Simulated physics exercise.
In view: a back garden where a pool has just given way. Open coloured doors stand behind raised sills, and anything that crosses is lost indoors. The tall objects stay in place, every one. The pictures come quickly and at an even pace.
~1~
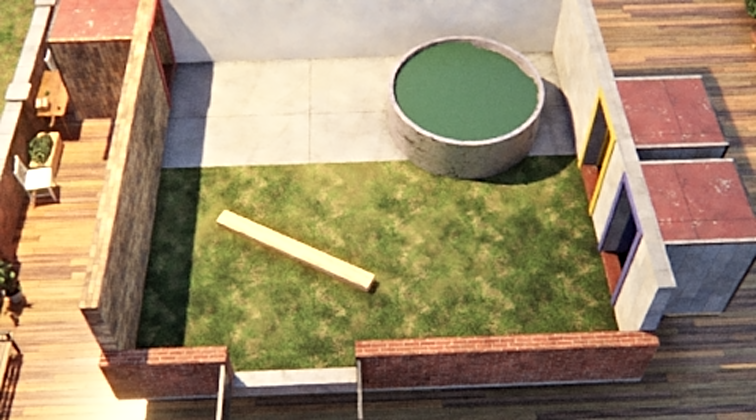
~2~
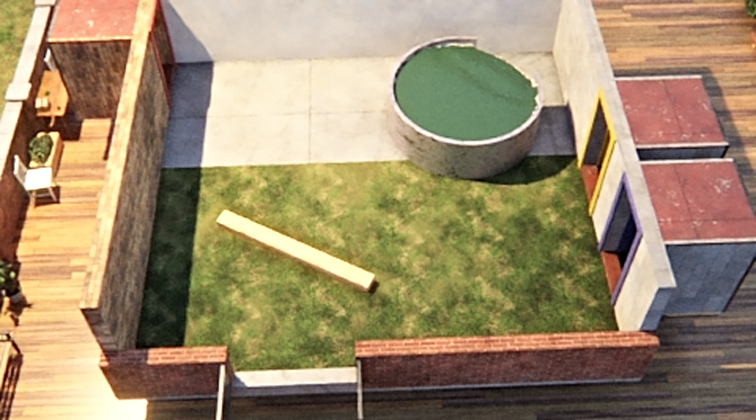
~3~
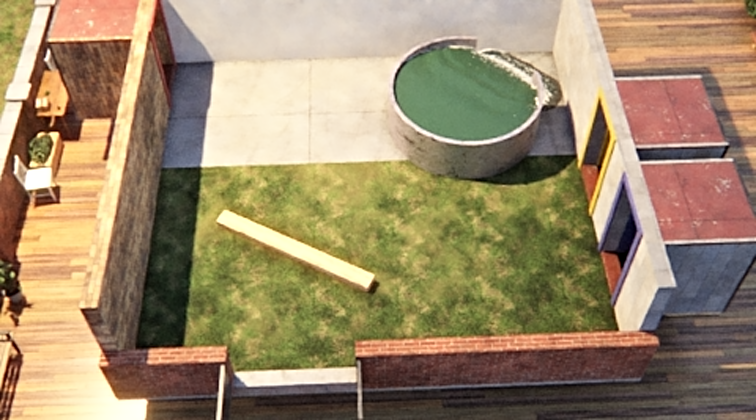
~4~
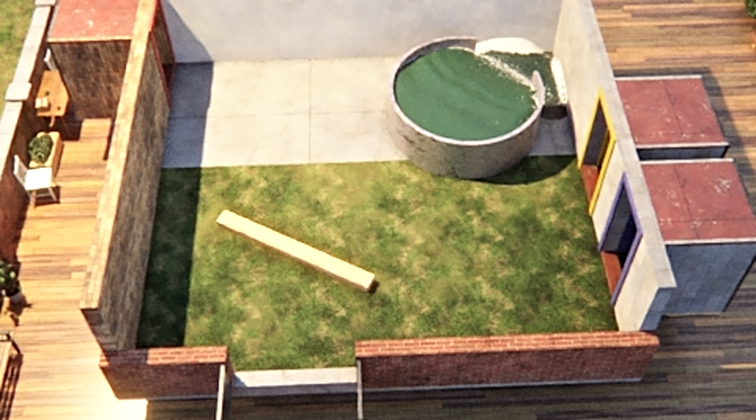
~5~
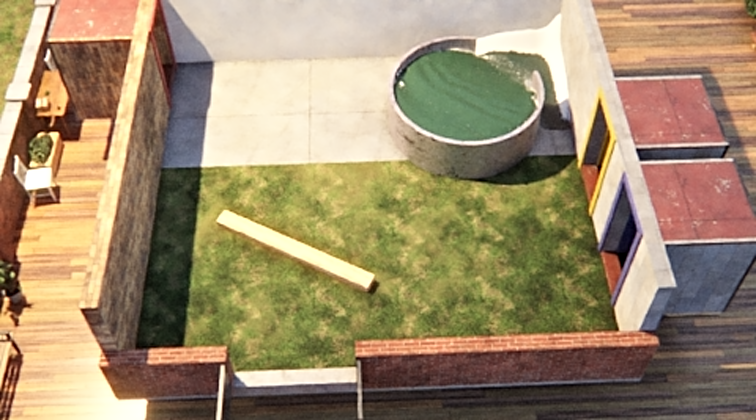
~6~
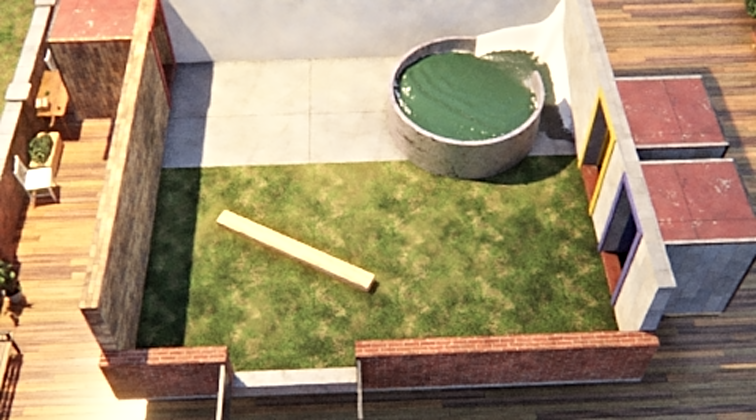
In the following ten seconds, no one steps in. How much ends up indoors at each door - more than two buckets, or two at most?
In the end the blue door will be deluged. The yellow door will not go over two buckets. The red door will not go over two buckets.
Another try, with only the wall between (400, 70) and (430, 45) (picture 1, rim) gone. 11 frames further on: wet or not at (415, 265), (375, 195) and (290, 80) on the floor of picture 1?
Point by point: Unwetted; unwetted; soaked.
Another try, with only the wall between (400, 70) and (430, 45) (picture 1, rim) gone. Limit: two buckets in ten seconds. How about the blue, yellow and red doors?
Result - blue door does not reach it, yellow door does not reach it, red door tops the mark.
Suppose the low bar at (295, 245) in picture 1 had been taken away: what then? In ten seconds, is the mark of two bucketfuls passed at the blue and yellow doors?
Check - blue door: Past it; yellow door: Short of it.
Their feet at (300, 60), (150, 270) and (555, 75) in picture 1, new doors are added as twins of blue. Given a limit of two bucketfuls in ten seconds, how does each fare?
In sequence: Falls short, falls short, exceeds it.
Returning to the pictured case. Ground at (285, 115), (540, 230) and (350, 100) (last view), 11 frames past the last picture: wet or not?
Lab note, in the order given: Unwetted, wet through, wet through.
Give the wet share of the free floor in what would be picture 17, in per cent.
It should be close to 20 %.
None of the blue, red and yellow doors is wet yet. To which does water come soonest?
I say the yellow-painted one.
A moment on, water covers 10 % of the floor; the blue door not reached, the yellow door wet at the sill, nothing in, the red door not reached.
Next, water covers 20 % of the floor; the blue door not reached, the yellow door wet at the sill, nothing in, the red door not reached.
Then, water covers 50 % of the floor; the blue door under two buckets in, the yellow door under two buckets in, the red door under two buckets in.
Later, water covers 75 % of the floor; the blue door under two buckets in, the yellow door under two buckets in, the red door under two buckets in.
In the end, water covers 95 % of the floor; the blue door over two buckets in, the yellow door under two buckets in, the red door under two buckets in.
